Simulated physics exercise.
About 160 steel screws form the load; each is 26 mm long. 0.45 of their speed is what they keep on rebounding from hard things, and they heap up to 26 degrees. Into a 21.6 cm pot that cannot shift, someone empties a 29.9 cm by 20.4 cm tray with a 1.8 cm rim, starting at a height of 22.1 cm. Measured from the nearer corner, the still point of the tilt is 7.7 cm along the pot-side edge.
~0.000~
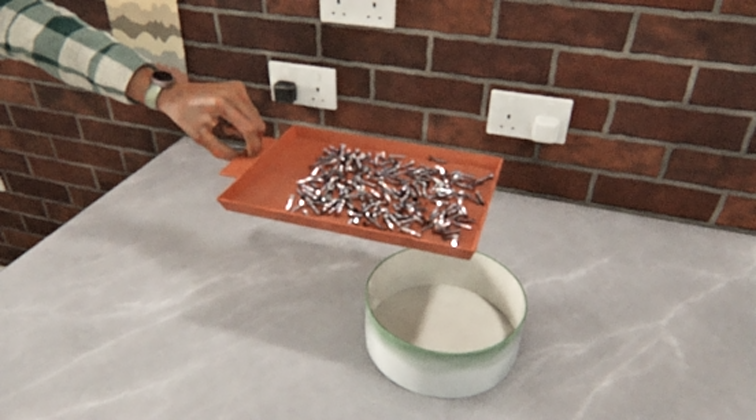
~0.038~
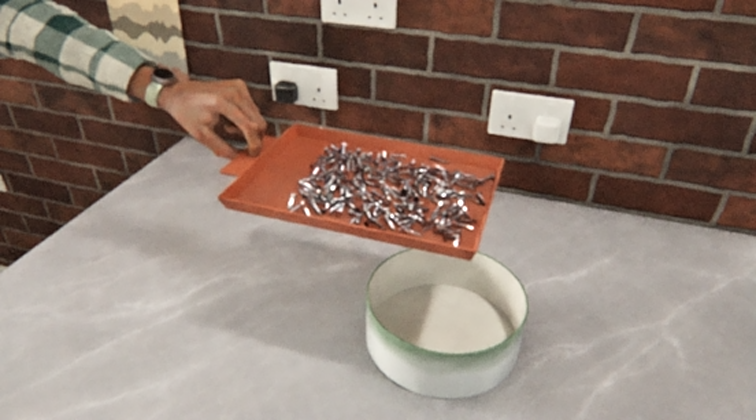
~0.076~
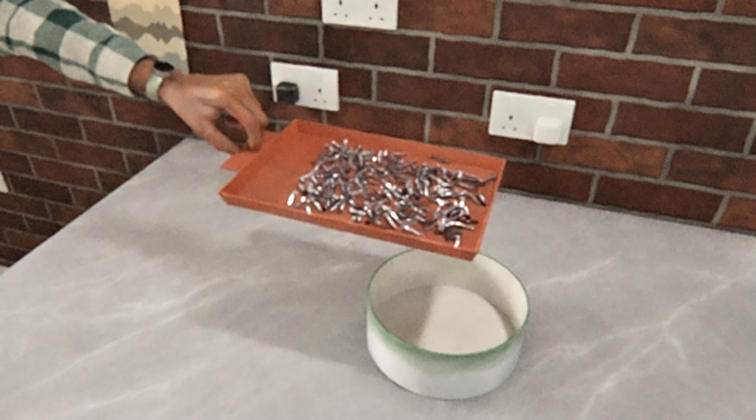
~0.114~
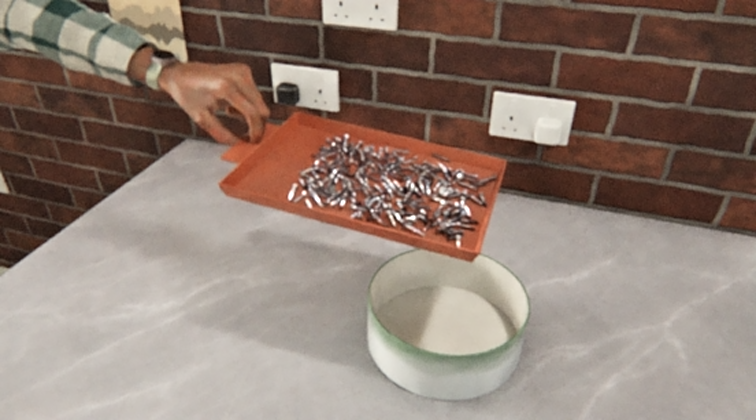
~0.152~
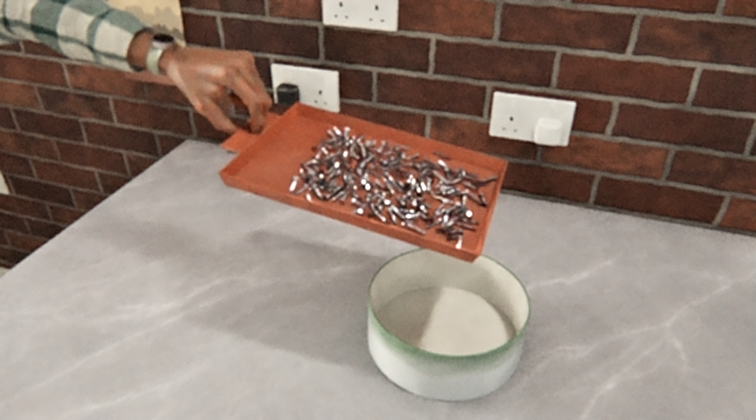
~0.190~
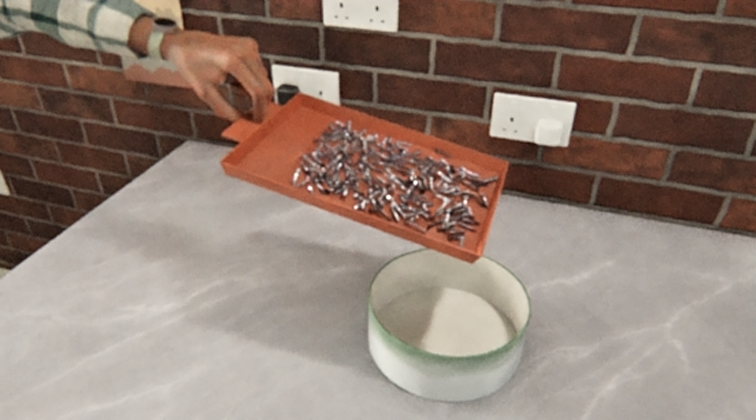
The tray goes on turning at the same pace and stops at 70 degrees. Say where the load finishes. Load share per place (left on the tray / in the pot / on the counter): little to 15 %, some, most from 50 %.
Left on the tray: Some; pot: Some; counter: Some.
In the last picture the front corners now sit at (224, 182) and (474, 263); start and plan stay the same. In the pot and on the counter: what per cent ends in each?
The pot gets 30 and the counter 65.
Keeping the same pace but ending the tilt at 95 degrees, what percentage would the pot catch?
45 per cent.
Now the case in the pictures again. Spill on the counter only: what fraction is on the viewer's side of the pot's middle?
I'd put it at around 50 per cent.
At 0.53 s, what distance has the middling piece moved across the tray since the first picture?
4 cm.
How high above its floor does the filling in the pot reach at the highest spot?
I'd say near 1.5 centimetres.
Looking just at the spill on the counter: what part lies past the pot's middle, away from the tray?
100 %.
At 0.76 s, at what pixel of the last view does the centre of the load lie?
Look near (495, 200) in the last picture.
After 0.53 s, tilt 39 degrees; the tray holds 100 %, the pot 0 %.
After 0.76 s, tilt 59 degrees; the tray holds 90 %, the pot 0 %.
After 1.11 s, tilt 70 degrees; the tray holds 30 %, the pot 25 %.
At rest (2.2 s), tray 30 %, pot 35 %, counter 35 %.
